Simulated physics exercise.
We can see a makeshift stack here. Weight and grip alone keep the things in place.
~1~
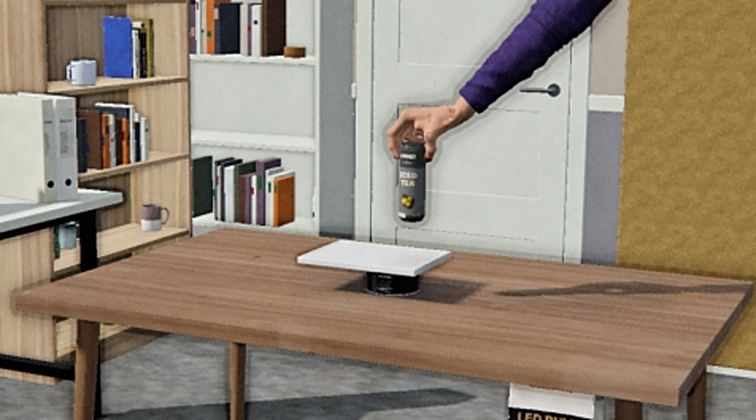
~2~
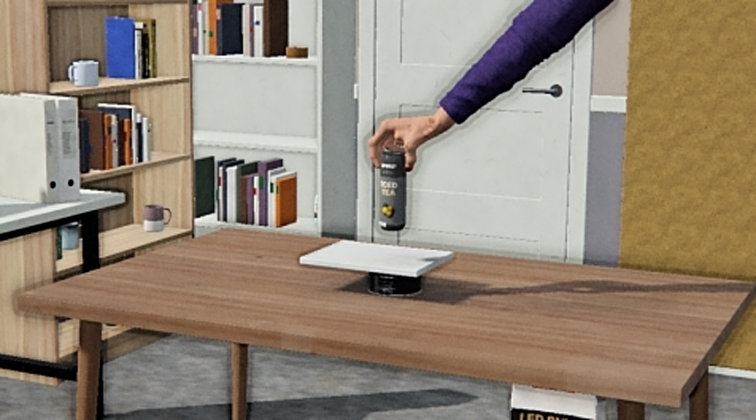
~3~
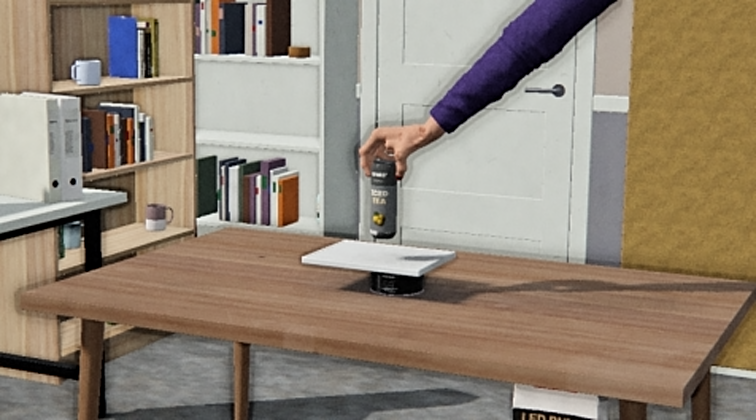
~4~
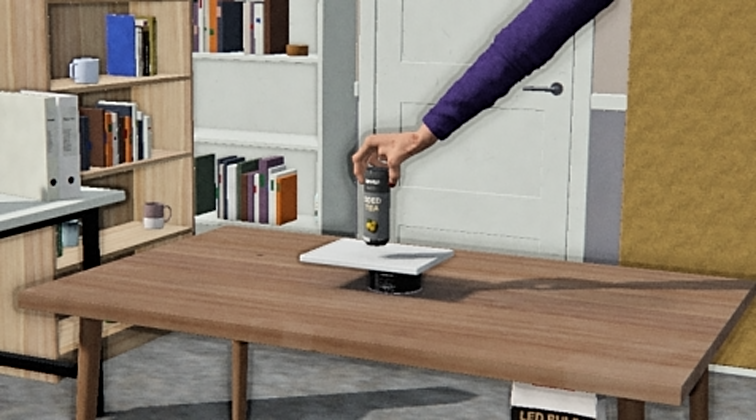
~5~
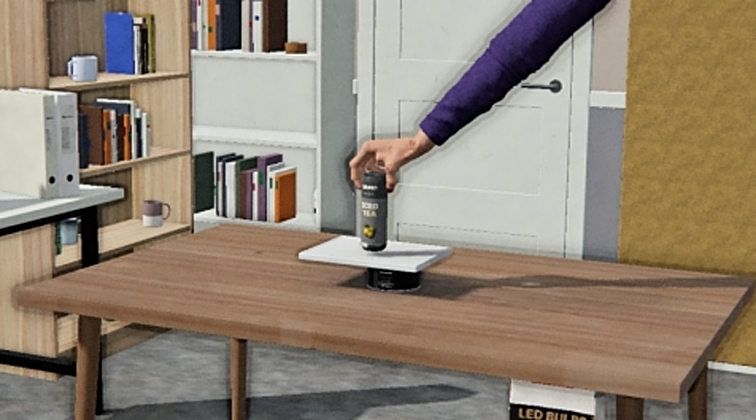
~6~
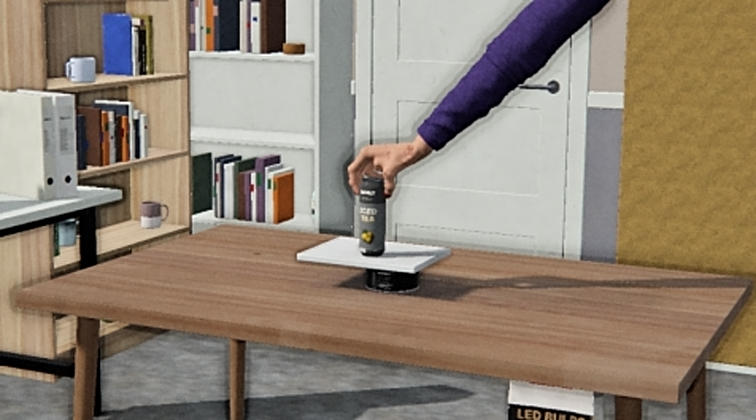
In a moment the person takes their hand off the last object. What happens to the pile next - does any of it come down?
The stack is stable.
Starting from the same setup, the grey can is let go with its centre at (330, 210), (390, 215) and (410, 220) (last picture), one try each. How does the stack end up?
First try: It gives way; second try: It stays up; third try: It keeps its balance.
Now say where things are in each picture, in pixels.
In the first frame, coming down; grey can (412, 182); white lid (376, 257).
In the second frame, coming down; grey can (393, 191); white lid (378, 258).
In the third frame, coming down; grey can (384, 200); white lid (380, 258).
In the fourth frame, coming down; grey can (377, 207); white lid (378, 256).
In the fifth frame, coming down; grey can (374, 212); white lid (377, 253).
In the sixth frame, in place under the hand; grey can (373, 217); white lid (375, 254).
Then, 0.20 s later than the last frame, all is still.
Then, 0.40 s later than the last frame, grey can resting near (373, 217).
When it is over, all 3 as before. End places, in pixels of the last picture, grey can near (373, 217). The stack stays up.
